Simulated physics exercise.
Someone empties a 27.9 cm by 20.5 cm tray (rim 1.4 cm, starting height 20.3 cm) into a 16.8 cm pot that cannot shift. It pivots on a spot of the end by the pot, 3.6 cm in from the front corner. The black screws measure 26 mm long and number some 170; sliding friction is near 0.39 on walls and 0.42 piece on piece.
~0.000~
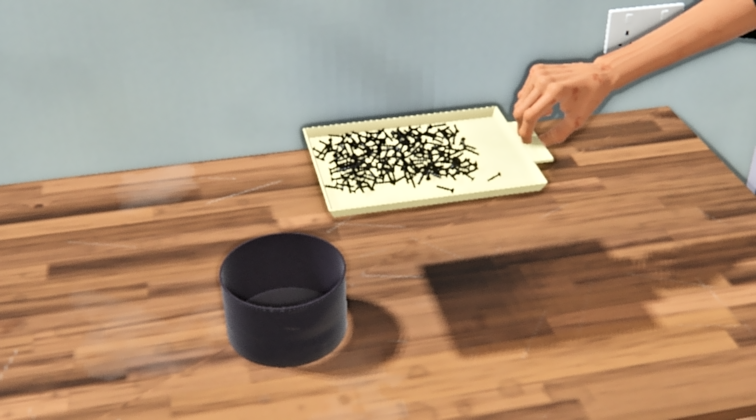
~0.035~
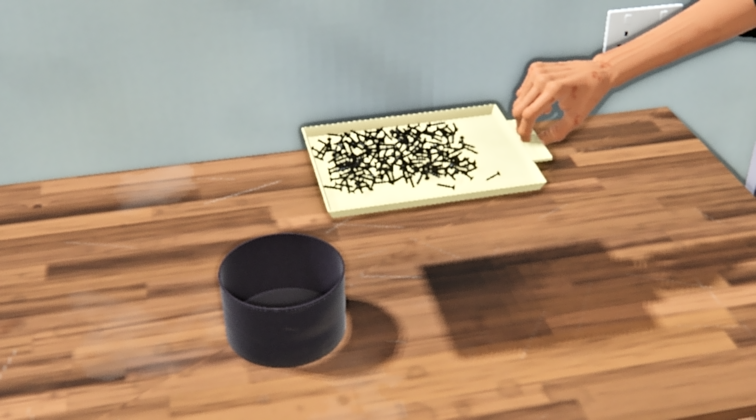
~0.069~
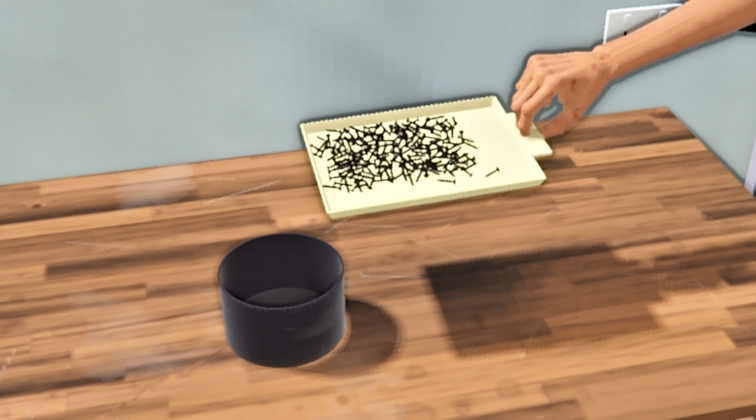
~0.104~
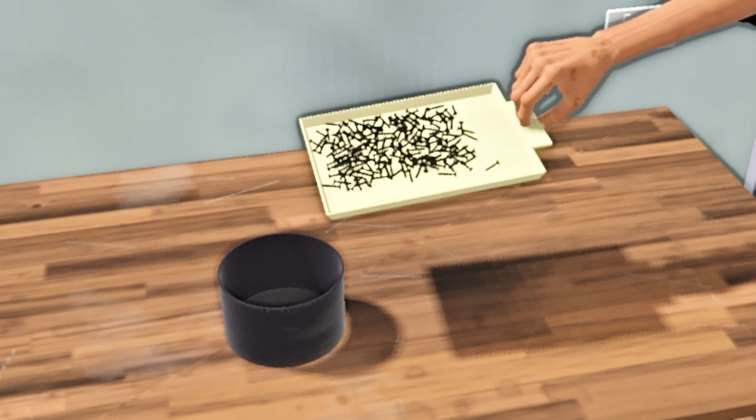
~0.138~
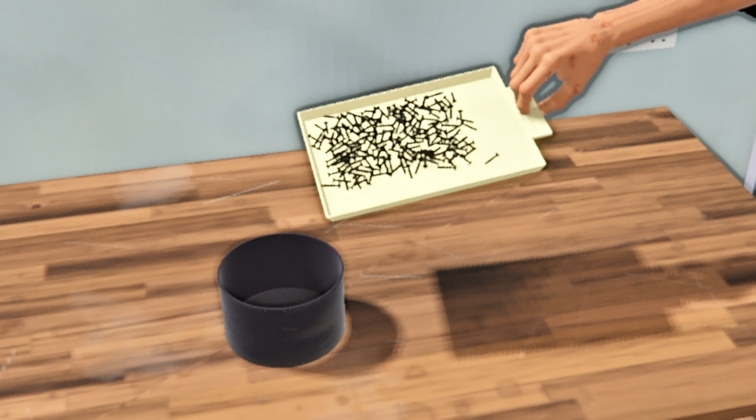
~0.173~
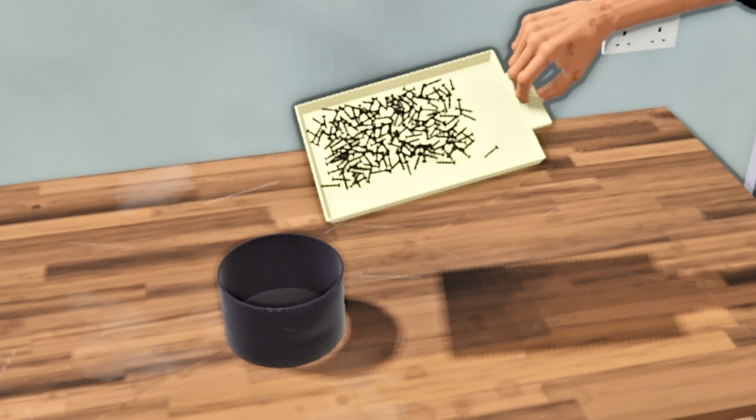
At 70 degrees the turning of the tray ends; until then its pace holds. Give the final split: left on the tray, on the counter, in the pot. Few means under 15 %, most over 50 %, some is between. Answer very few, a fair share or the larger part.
Tray: Very few, counter: The larger part, pot: A fair share.
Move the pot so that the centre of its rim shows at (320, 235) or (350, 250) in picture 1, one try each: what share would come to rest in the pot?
Some 0 and 5 per cent.
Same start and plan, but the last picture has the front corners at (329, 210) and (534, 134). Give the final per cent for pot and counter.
Pot 70, counter 25.
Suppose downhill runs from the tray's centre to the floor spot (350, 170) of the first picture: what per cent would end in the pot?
Some 40 per cent.
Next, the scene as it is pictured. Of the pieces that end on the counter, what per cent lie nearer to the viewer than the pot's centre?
About 100 per cent.
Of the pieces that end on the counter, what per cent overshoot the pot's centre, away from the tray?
Some 50 per cent.
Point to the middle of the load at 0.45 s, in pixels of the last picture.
At about (355, 167).
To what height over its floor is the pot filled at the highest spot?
Some 2.0 cm.
Then, at 0.34 s, tilt 47 degrees; the tray holds 100 %, the pot 0 %.
After 0.45 s, tilt 65 degrees; the tray holds 100 %, the pot 0 %.
After 0.69 s, tilt 70 degrees; the tray holds 0 %, the pot 25 %.
By 2.1 s all is still; tray 0 %, counter 70 %, pot 30 %.
